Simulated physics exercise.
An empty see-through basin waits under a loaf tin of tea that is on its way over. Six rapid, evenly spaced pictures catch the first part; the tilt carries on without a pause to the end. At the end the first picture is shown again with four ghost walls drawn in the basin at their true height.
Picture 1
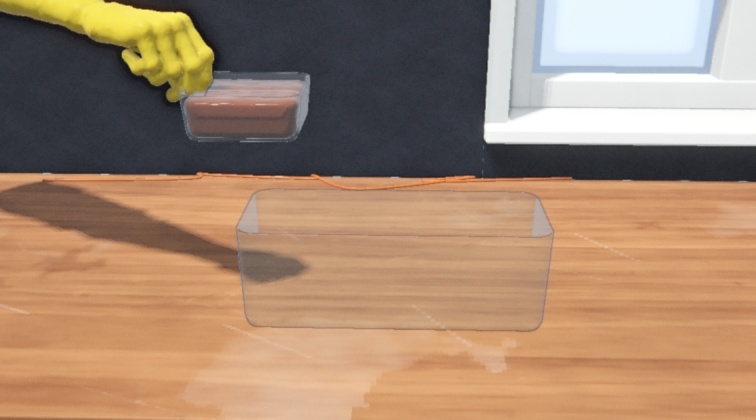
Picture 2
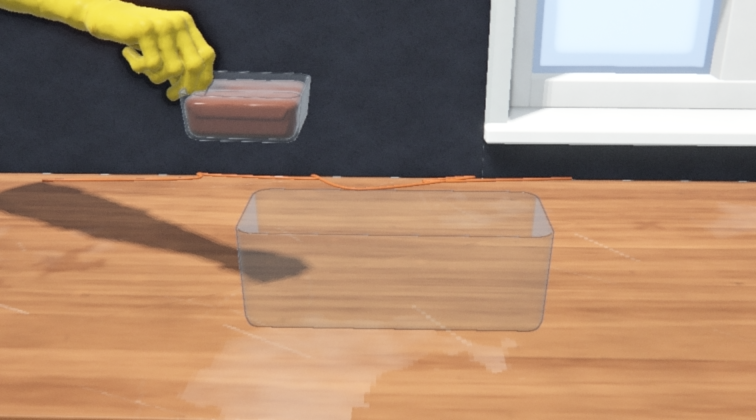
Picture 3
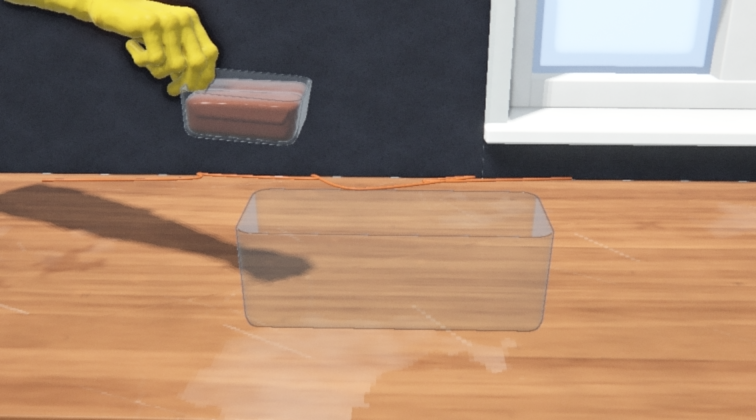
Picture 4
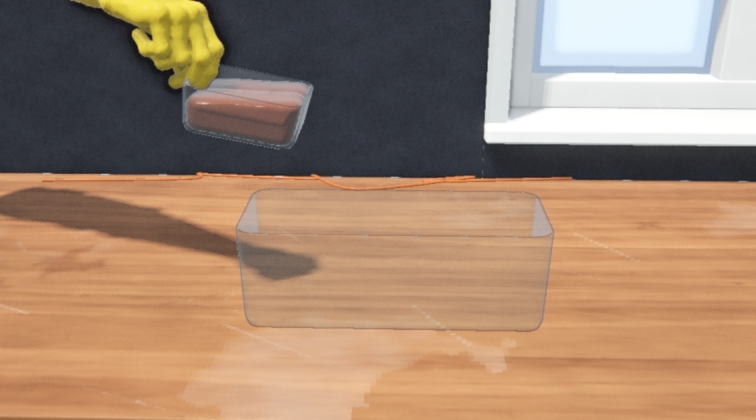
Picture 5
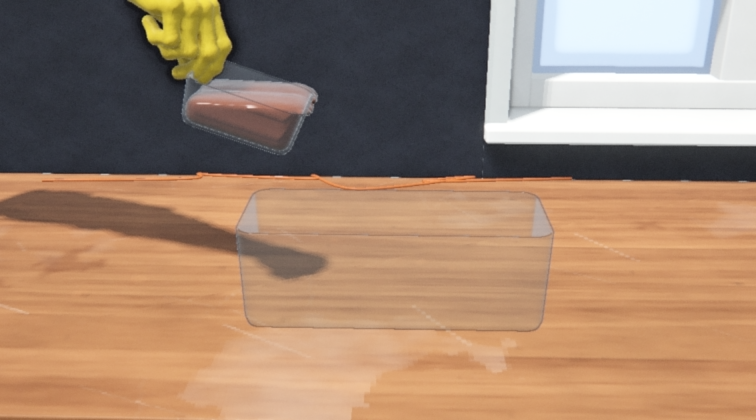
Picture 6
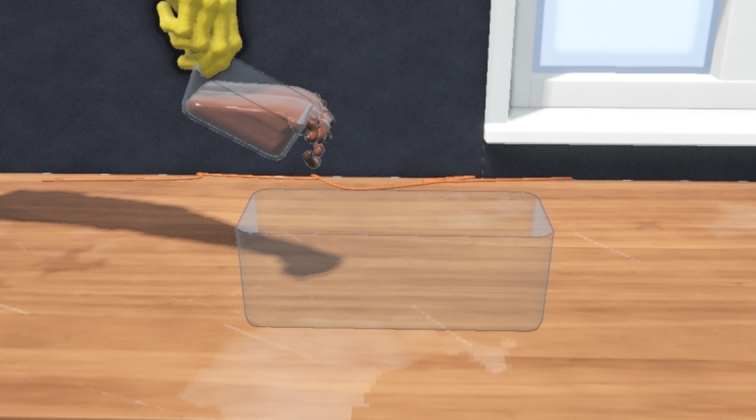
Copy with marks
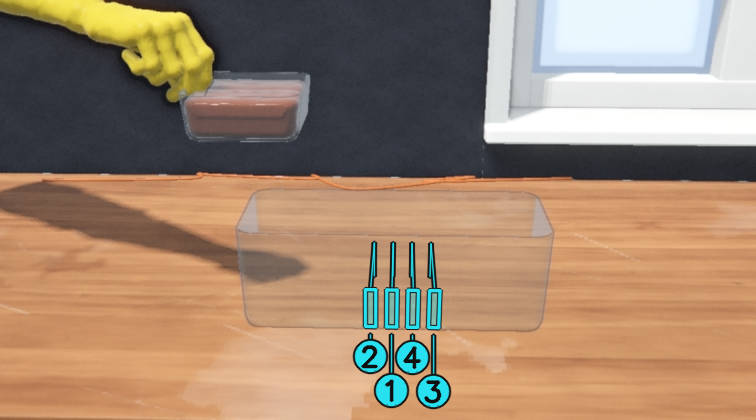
A yellow-gloved hand tilts a clear container rightward, and brown liquid pours over its lip.
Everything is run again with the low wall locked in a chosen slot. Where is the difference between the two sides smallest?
Choose 2.
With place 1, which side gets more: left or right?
The left one.
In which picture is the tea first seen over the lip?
In picture 5.
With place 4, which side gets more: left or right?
The left side.
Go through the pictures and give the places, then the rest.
Upright, lip at (303, 84); basin from (246, 322) to (542, 327); nothing has left yet.
Upright, lip at (303, 85); nothing has left yet.
Tipped about 5°, lip at (305, 89); nothing has left yet.
Tipped about 11°, lip at (306, 95); nothing has left yet.
Tipped about 19°, lip at (308, 103); tea is over the lip, down to (308, 103).
Tipped about 28°, lip at (308, 112); tea is over the lip, down to (317, 158).
On the marked copy, 1 at (391, 334); 2 at (370, 334); 3 at (433, 335); 4 at (412, 335).
With 1, about 93 % ends left of the wall and 4 % right of it; 3 % is lost outside.
With 2, about 55 % ends left of the wall and 42 % right of it; 3 % is lost outside.
With 3, about 94 % ends left of the wall and 3 % right of it.
With 4, about 95 % ends left of the wall and 3 % right of it.
